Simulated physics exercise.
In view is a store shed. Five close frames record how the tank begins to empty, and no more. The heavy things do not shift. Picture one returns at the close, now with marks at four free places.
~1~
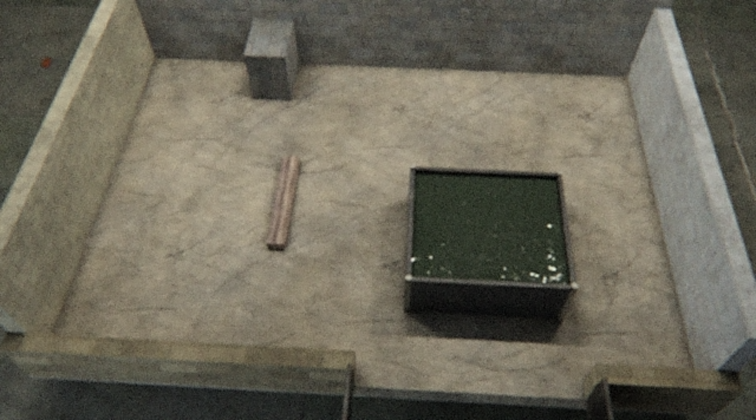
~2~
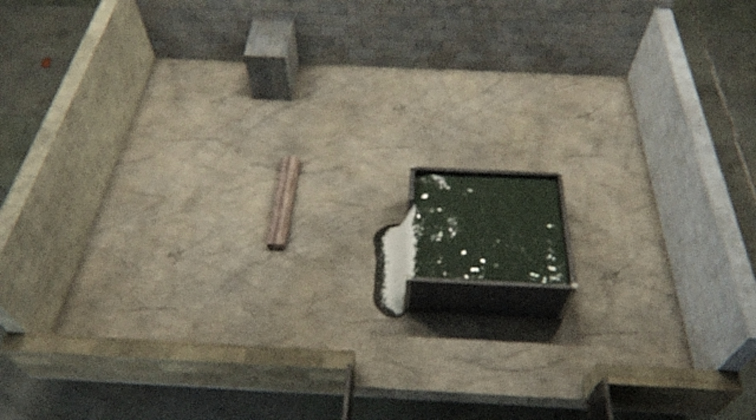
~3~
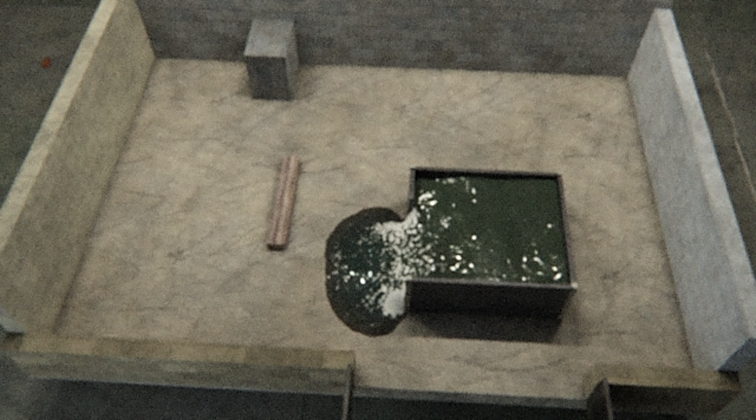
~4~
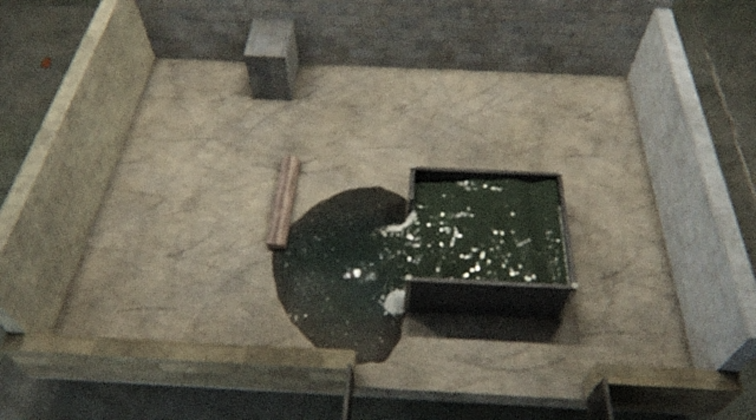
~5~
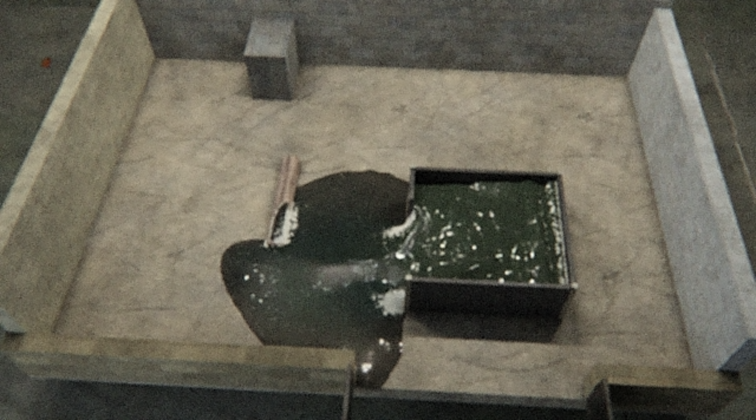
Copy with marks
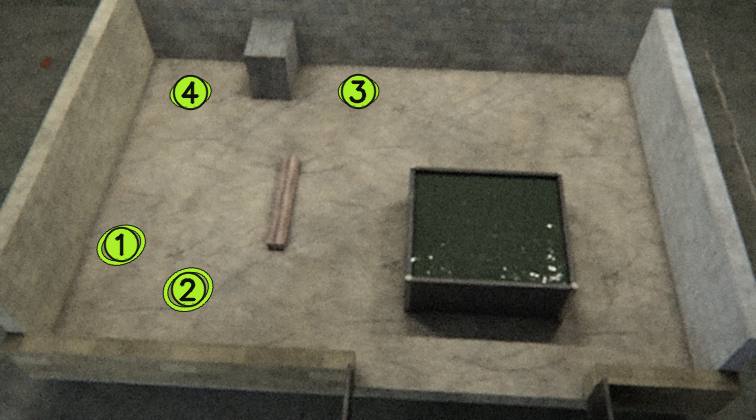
A store shed with pale, mottled ground and low block walls is seen from high above by a still camera. A dark-rimmed tank of deep green water sits right of centre, a pinkish-brown beam lies to its left, and a grey block stands near the back wall. Water pours from the tank's left side, foaming white, and spreads leftward in a dark, widening pool that reaches the beam and the front wall.
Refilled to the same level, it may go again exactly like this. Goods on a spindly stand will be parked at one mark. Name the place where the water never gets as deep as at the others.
3 is best.
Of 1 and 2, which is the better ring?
Ring 2.
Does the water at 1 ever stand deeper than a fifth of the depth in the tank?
Yes.
On the marked copy, 1 at (121, 244); 2 at (188, 289); 3 at (358, 91); 4 at (190, 92).
If 1 is chosen, the water peaks at about 46 % of the depth that stood in the tank.
If 2 is chosen, the water peaks at about 30 % of the depth that stood in the tank.
If 3 is chosen, the water peaks at about 14 % of the depth that stood in the tank.
If 4 is chosen, the water peaks at about 38 % of the depth that stood in the tank.
